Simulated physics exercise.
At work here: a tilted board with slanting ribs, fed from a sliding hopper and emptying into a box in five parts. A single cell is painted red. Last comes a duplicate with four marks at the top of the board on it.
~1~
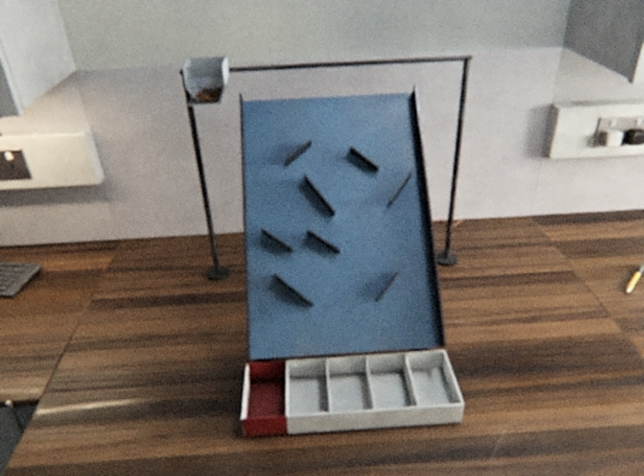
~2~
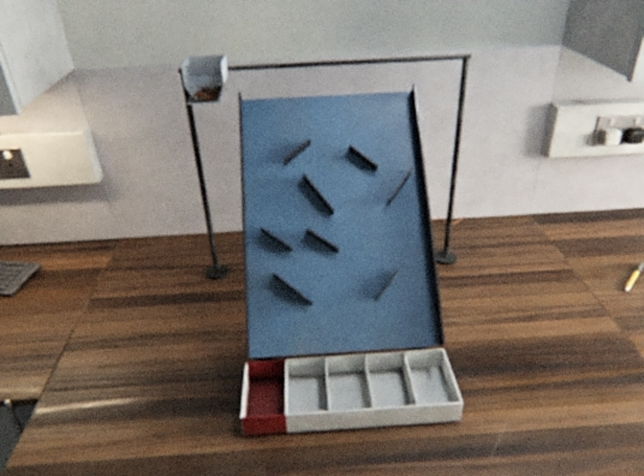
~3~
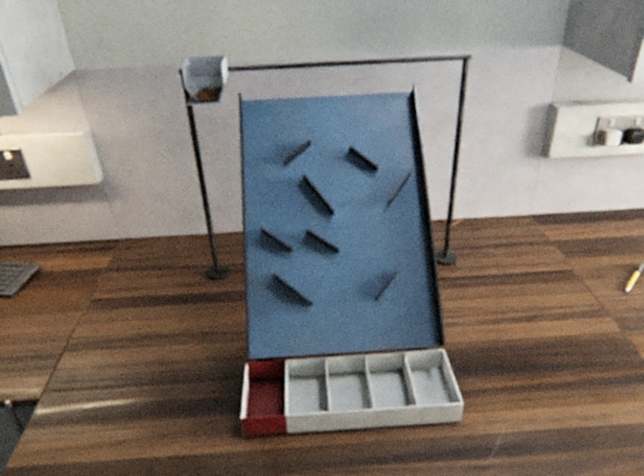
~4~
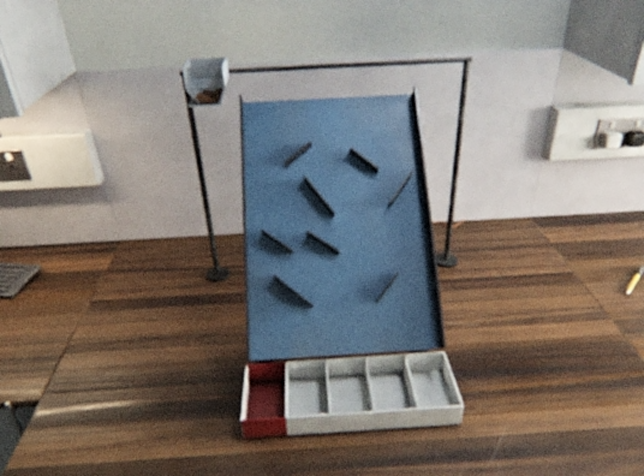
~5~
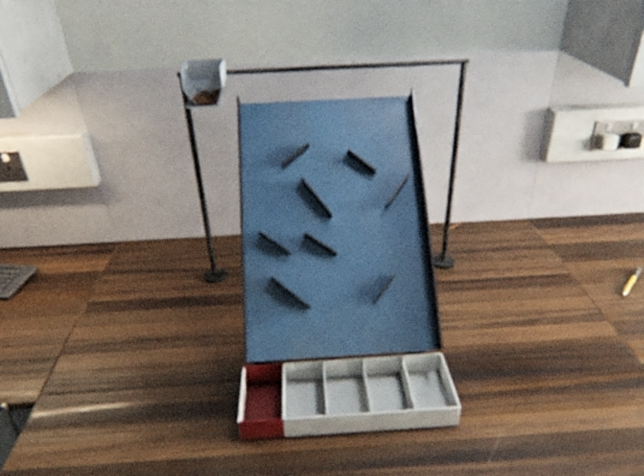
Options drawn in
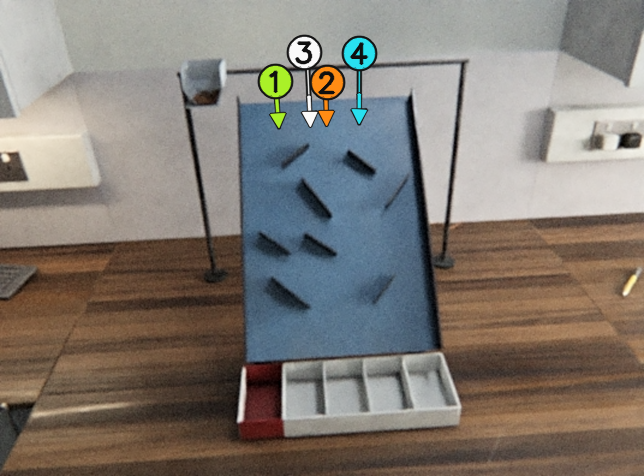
Nothing in the setup moves: the small hopper stays at the left end of its rail, its brownish contents inside, above a tilted blue board with slanting ribs. The five-part box below, its leftmost cell red, remains empty, while the whole view shifts very slightly towards the end.
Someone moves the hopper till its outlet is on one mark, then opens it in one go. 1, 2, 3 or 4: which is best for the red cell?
I would pick mark 1.
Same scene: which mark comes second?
3.
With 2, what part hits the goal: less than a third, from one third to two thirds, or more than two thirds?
Less than a third.
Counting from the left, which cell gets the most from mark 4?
The third from the left.
On the marked copy, mark 1 meets the board at (278, 122); mark 2 meets the board at (326, 120); mark 3 meets the board at (310, 121); mark 4 meets the board at (359, 118).
Choosing 1, about half in the red cell, about half in other cells, a stray few outside the box.
Choosing 2, a stray few in the red cell, nearly all in other cells, a small part outside the box.
Choosing 3, about a third in the red cell, about two thirds in other cells, a stray few outside the box.
Choosing 4, a stray few in the red cell, most in other cells, a small part outside the box.
